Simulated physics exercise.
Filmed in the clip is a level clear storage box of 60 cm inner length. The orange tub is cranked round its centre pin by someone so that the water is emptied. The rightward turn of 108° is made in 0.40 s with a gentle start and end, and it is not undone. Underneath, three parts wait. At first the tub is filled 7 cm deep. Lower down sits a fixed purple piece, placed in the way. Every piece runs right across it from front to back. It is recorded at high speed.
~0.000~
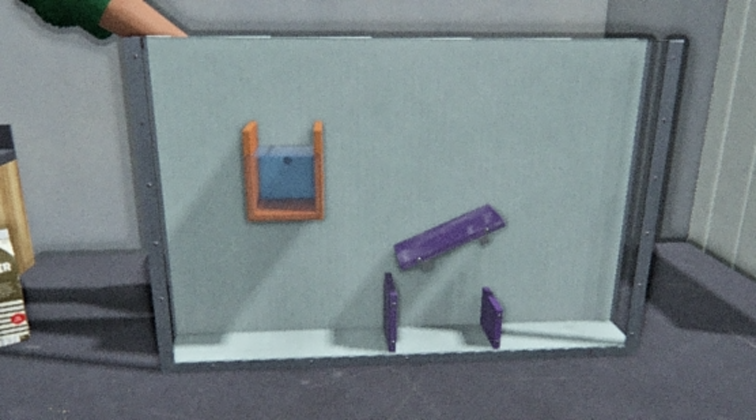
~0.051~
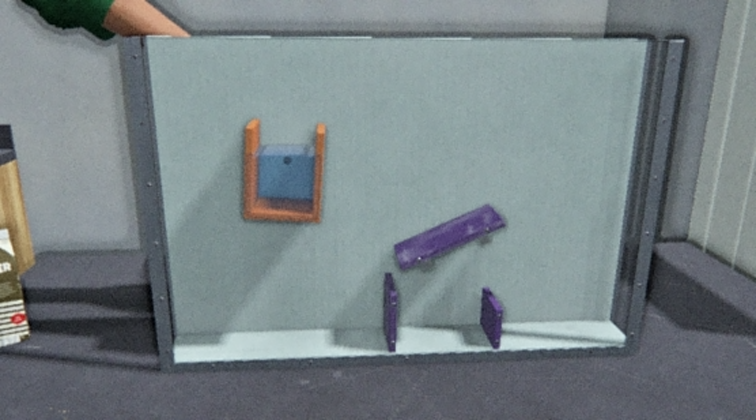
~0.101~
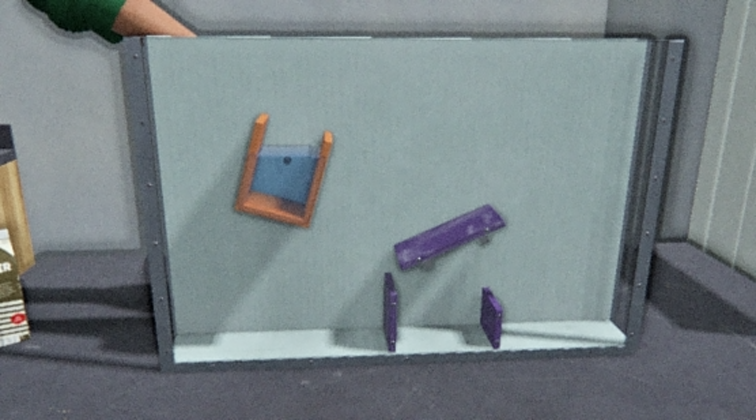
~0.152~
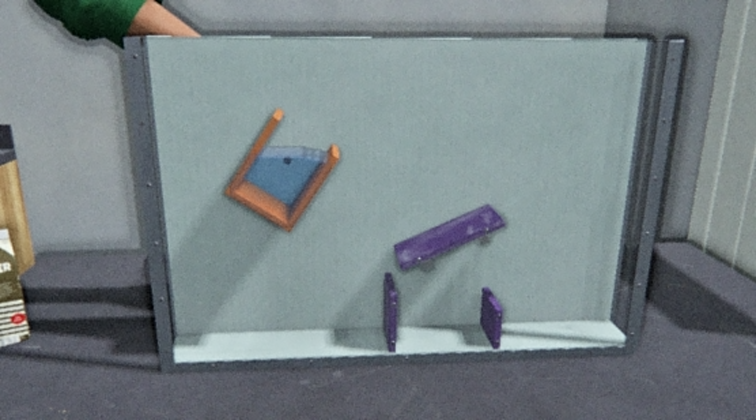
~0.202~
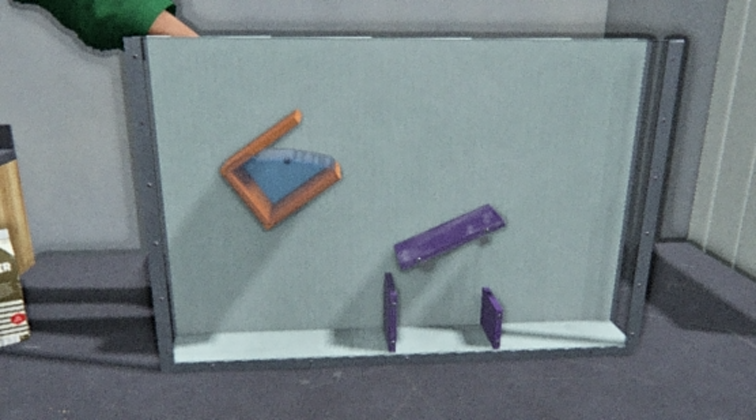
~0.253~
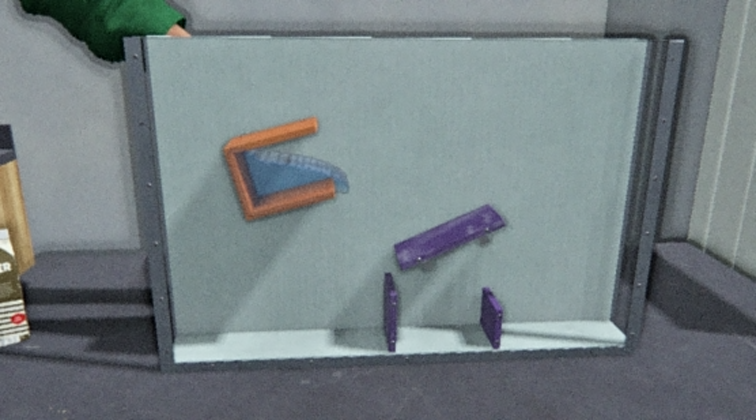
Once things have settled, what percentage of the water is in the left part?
About 95 per cent.
By 0.44 s the parts hold 27, 0 and 0 per cent, with 73 still above them.
By 0.69 s the parts hold 70, 5 and 0 per cent, with 24 still above them.
By 1.00 s the parts hold 94, 5 and 0 per cent, with 1 still above them.
At rest it is 94 per cent left, 6 middle, 0 right.
